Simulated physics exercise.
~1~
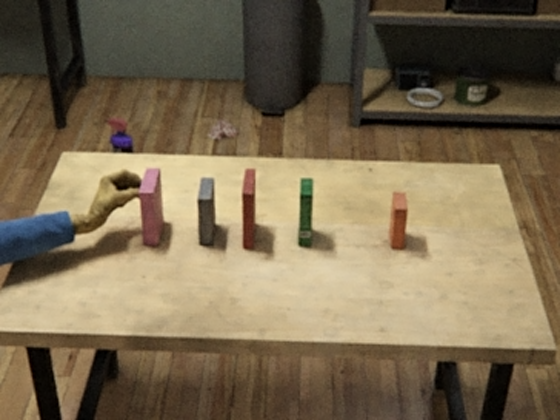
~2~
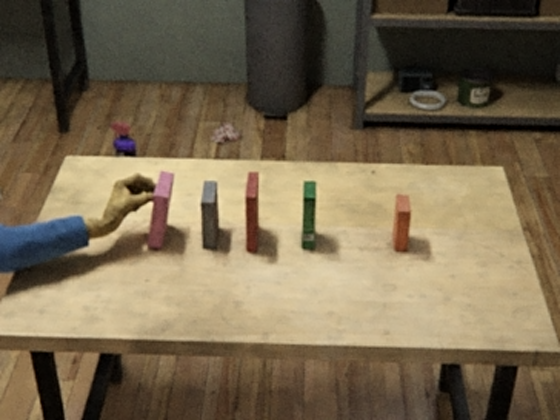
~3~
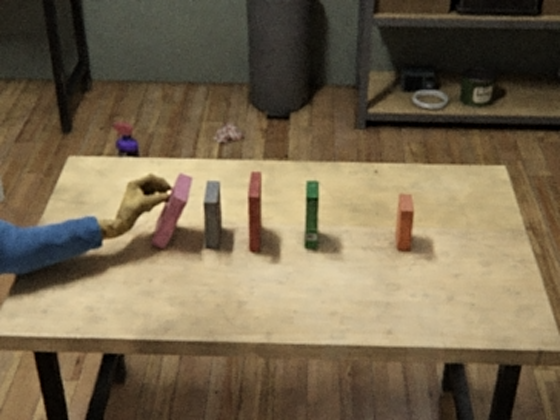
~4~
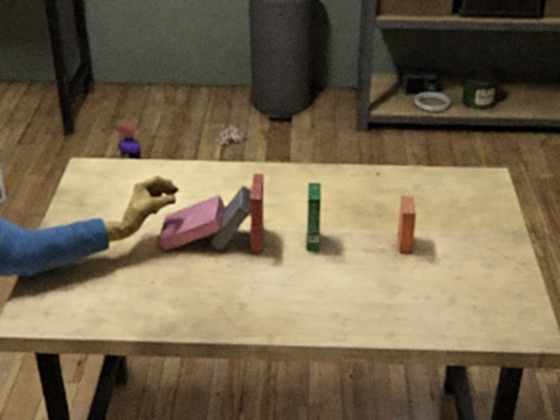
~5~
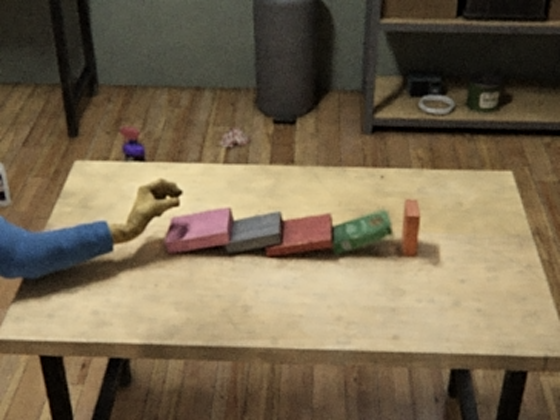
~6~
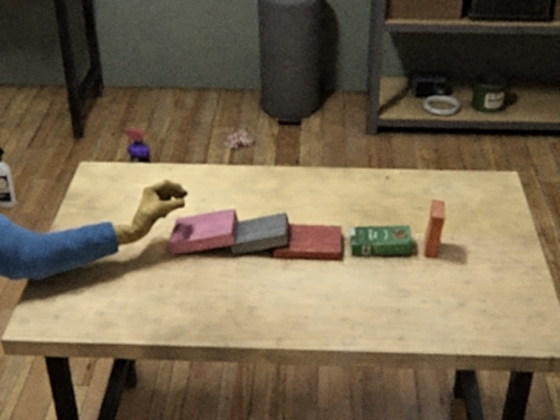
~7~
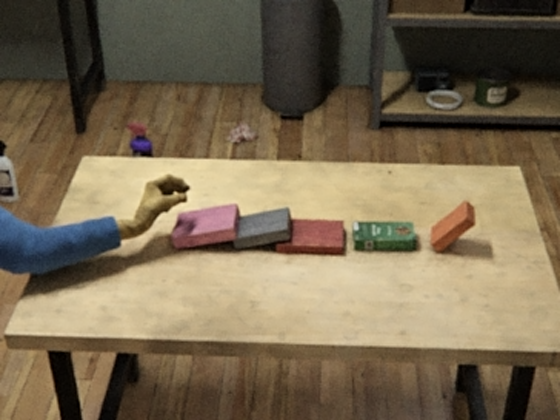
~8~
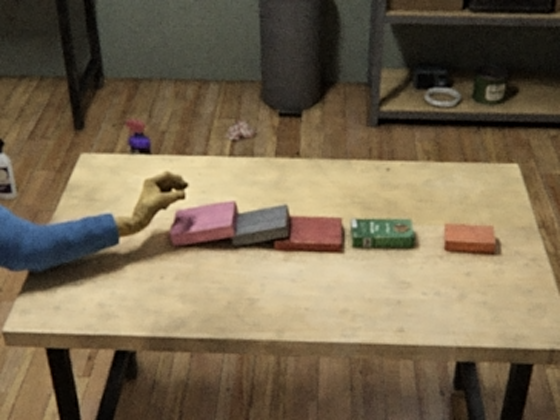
A gloved hand tips the pink block, and all five blocks topple rightward in turn.
